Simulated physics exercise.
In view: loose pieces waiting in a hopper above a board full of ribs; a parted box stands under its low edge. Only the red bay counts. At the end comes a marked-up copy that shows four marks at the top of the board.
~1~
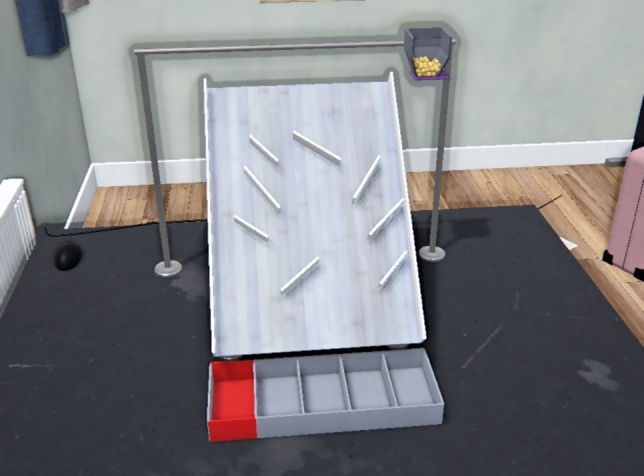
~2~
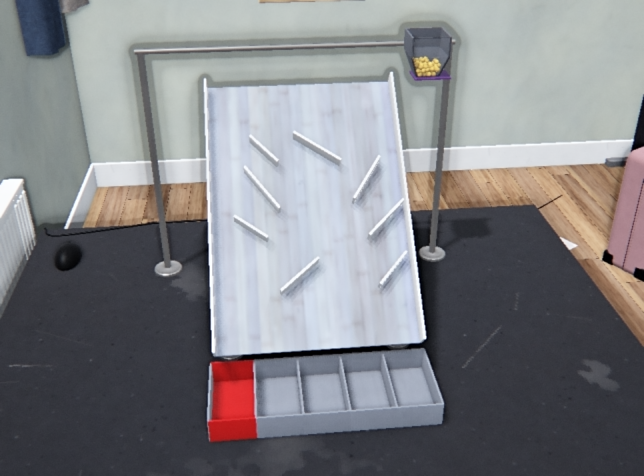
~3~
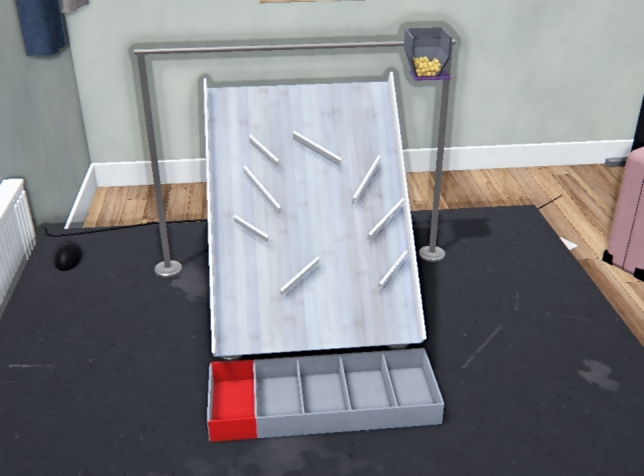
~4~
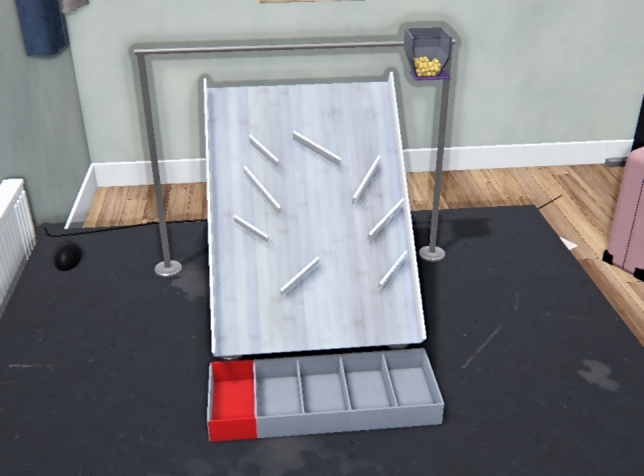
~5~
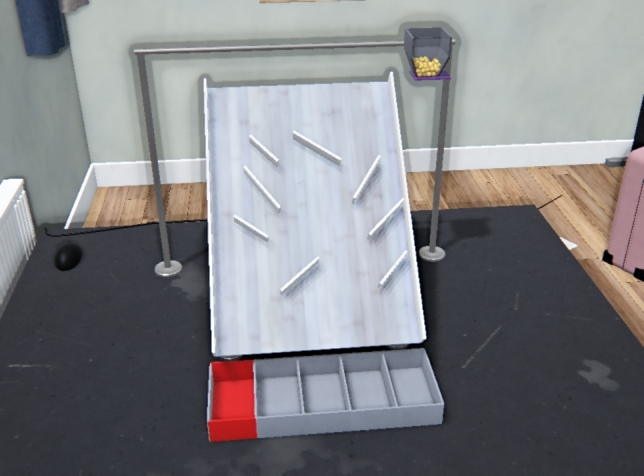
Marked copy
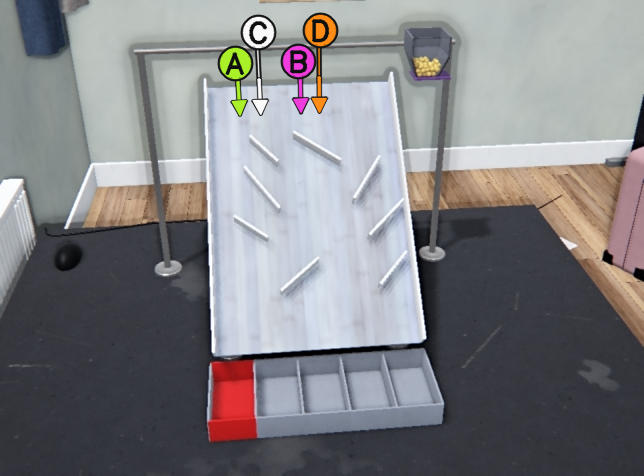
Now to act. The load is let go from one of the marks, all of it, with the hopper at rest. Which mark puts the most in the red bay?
The answer is mark A.
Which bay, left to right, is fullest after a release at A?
The first from the left.
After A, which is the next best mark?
The answer is C.
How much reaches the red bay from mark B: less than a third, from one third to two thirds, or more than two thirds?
It is less than a third.
On the marked copy, mark A meets the board at (239, 110); mark B meets the board at (300, 107); mark C meets the board at (260, 109); mark D meets the board at (319, 107).
If A is chosen, about half in the red bay, about a third in other bays, a small part outside the box.
If B is chosen, a small part in the red bay, most in other bays, a small part held on the board, a stray few outside the box.
If C is chosen, about a third in the red bay, about half in other bays, a small part outside the box.
If D is chosen, a stray few in the red bay, about two thirds in other bays, about a quarter held on the board, a small part outside the box.
